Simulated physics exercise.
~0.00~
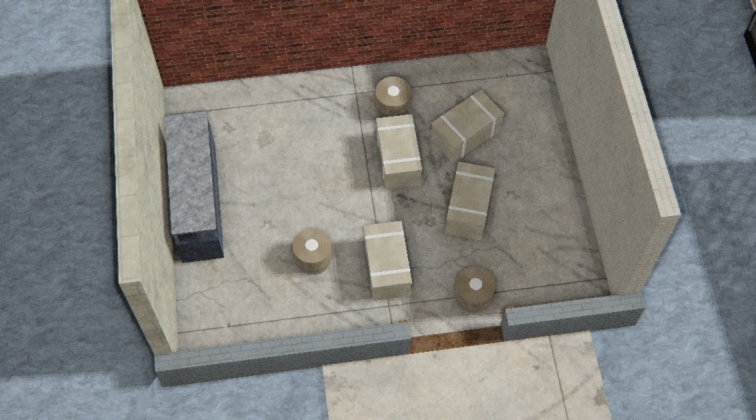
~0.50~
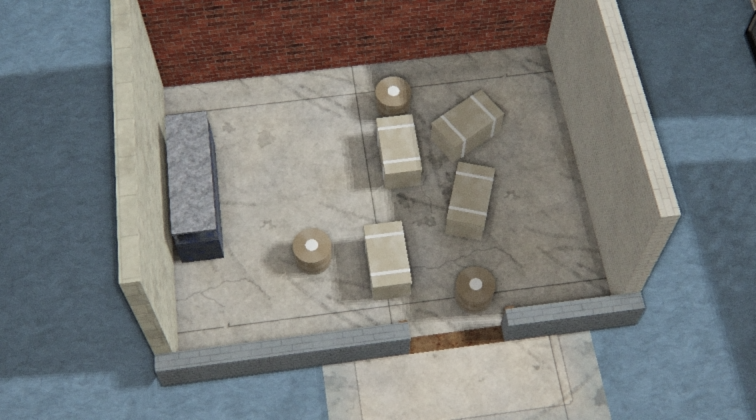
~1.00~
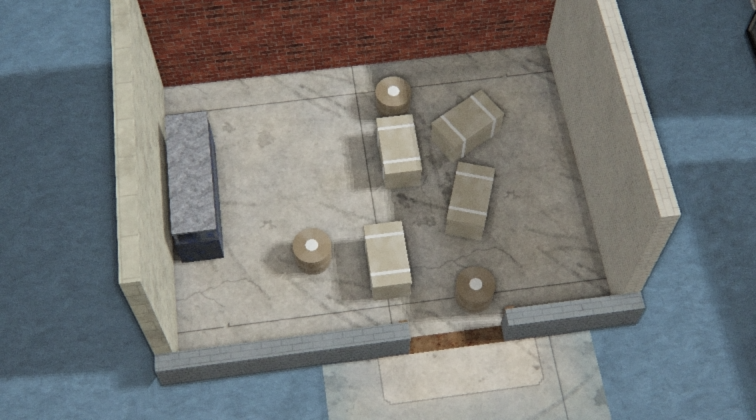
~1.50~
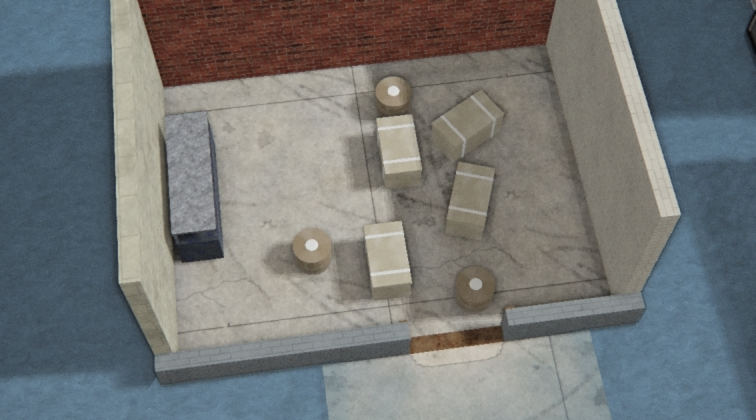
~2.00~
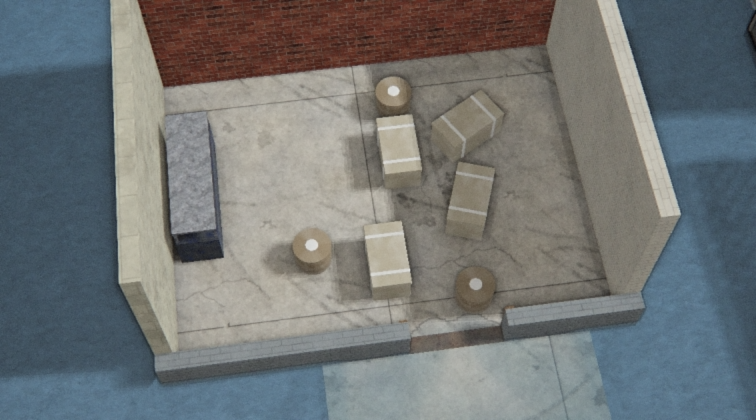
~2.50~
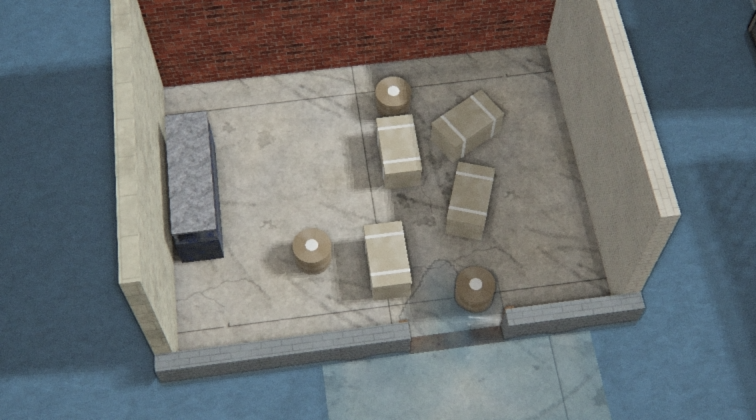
Blue water surrounds a small, roofless shop, seen from high above its low grey front wall. Inside, a grey-topped dark counter stands at left, while three round tan tubs and four pale-banded trunks sit mid-floor and to the right, before a red brick wall. The water creeps over the pale slab outside, crosses the brown doorway sill and spreads thinly just inside, while the objects and camera stay still.
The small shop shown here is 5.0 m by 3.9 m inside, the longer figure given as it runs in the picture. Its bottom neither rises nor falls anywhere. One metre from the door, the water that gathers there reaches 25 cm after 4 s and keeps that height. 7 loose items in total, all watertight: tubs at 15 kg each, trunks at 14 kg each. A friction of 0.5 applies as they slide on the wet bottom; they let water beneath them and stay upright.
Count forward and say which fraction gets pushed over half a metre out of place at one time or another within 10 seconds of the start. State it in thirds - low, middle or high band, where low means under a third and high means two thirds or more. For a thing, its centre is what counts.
High band.
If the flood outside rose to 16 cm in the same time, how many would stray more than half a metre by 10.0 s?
Count under that change: 2.
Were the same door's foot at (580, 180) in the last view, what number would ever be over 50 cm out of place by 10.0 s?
Then it comes to 4.
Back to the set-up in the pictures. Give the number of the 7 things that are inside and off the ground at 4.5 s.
My tally comes to 0.
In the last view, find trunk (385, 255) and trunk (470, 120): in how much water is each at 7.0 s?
Roughly 4 and 8 cm.
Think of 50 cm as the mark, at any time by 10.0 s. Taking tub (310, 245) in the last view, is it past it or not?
Answer: Below the mark.
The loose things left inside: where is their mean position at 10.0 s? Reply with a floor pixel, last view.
Close to pixel (408, 171).
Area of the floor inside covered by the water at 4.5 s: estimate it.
8.0 m2.
After 3.5 s 0 of 7 are over 50 cm from their spots; 0 afloat.
After 4.5 s 1 of 7 are over 50 cm from their spots; 0 afloat.
After 7.0 s 4 of 7 are over 50 cm from their spots; 3 afloat.
After 10.0 s 5 of 7 are over 50 cm from their spots, and 5 have been at some point; 5 afloat.
